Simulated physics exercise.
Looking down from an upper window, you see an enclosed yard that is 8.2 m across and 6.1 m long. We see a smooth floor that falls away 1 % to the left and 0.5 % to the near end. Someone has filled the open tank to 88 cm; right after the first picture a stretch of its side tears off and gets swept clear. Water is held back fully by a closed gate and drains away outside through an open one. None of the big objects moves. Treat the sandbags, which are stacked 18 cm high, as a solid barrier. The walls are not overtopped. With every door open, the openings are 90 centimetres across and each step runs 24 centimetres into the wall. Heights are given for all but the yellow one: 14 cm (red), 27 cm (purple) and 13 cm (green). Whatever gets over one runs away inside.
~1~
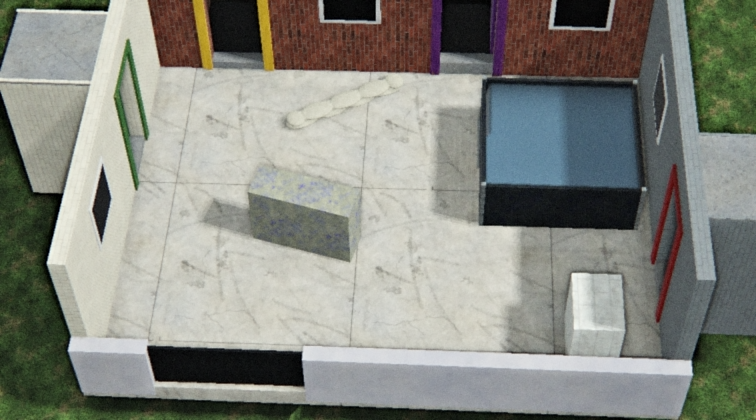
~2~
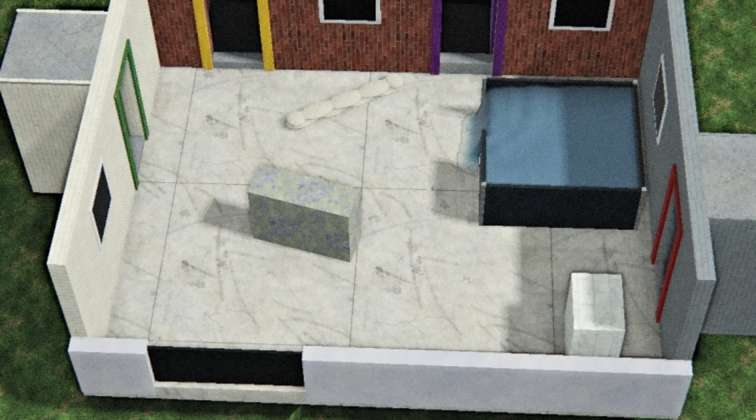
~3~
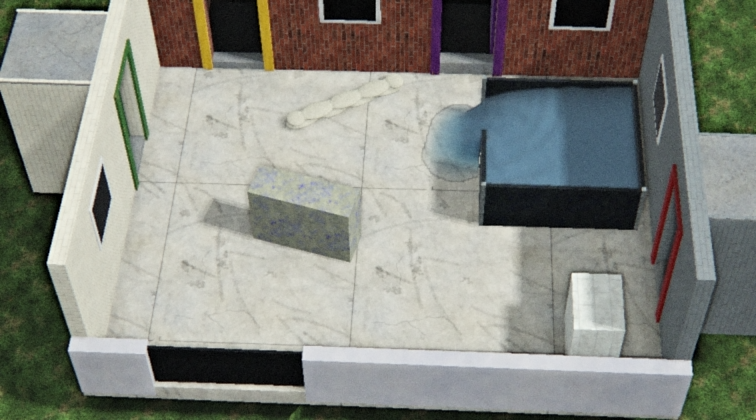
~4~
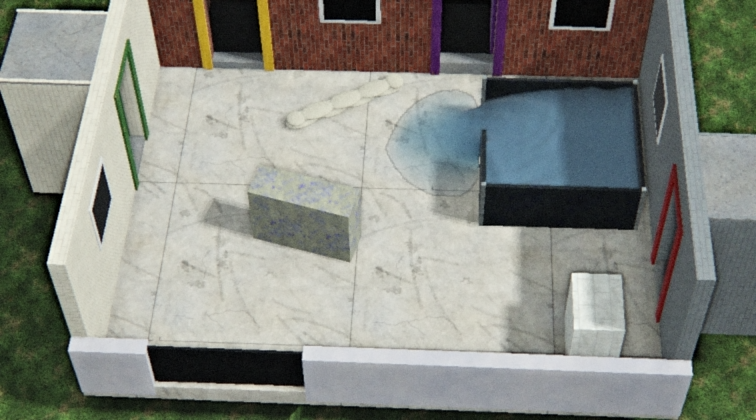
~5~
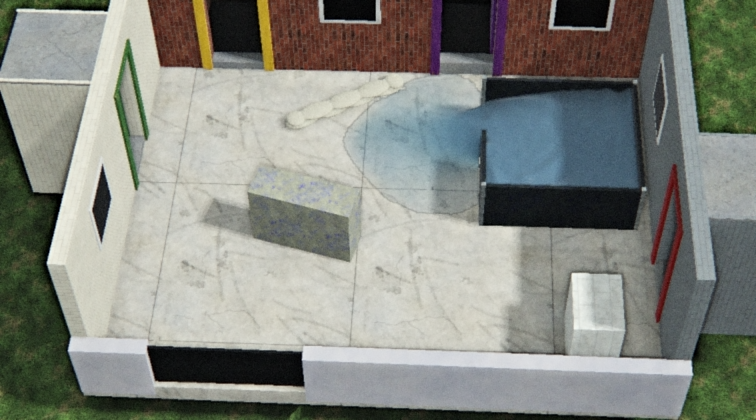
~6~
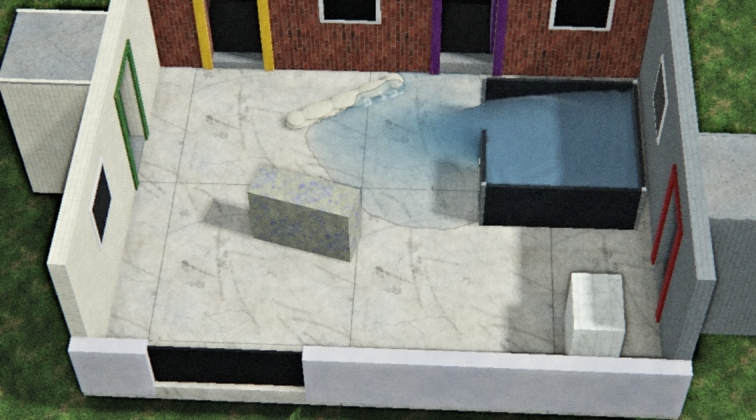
In a walled yard, water pours from an open tank's left side and spreads leftward.
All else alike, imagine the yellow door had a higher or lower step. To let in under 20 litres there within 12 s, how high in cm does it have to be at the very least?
At least roughly 9.5 cm.
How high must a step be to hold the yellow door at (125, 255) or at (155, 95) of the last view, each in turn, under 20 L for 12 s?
Minimums: About 19 cm and 23 cm.
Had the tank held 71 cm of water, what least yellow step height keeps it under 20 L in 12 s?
A step of about 8.0 cm does it.
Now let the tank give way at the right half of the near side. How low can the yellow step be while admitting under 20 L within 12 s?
About 13.5 centimetres.
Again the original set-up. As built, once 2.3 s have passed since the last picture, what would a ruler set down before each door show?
Door by door in centimetres - yellow 7, red 0, purple 8, green 31.
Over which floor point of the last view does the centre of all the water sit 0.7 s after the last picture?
Centre of mass: About (498, 160) px.
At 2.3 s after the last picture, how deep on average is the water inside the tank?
About 42 cm.
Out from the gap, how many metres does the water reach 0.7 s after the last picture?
Roughly 5.4 metres.
Then, 0.7 s after the last picture water covers 30 % of the floor, deepest (50 cm) near (474, 137); it has not reached the yellow door.
Then, 2.3 s after the last picture water covers 50 % of the floor, deepest (42 cm) near (135, 196); 7 cm at the yellow door, 0 litres in over its 16 cm step.
Then, 11.3 s after the last picture water covers 95 % of the floor, deepest (19 cm) near (659, 389); 12 cm at the yellow door, 0 litres in over its 16 cm step.
At the yellow door as built, the water peaked near 14 cm, 4.9 s after the last picture.
Run again over the same 12 s with other heights there, 42 litres in over 8 cm, 8 litres over 11 cm. The limit of 20 litres is kept from about 9.5 cm up.
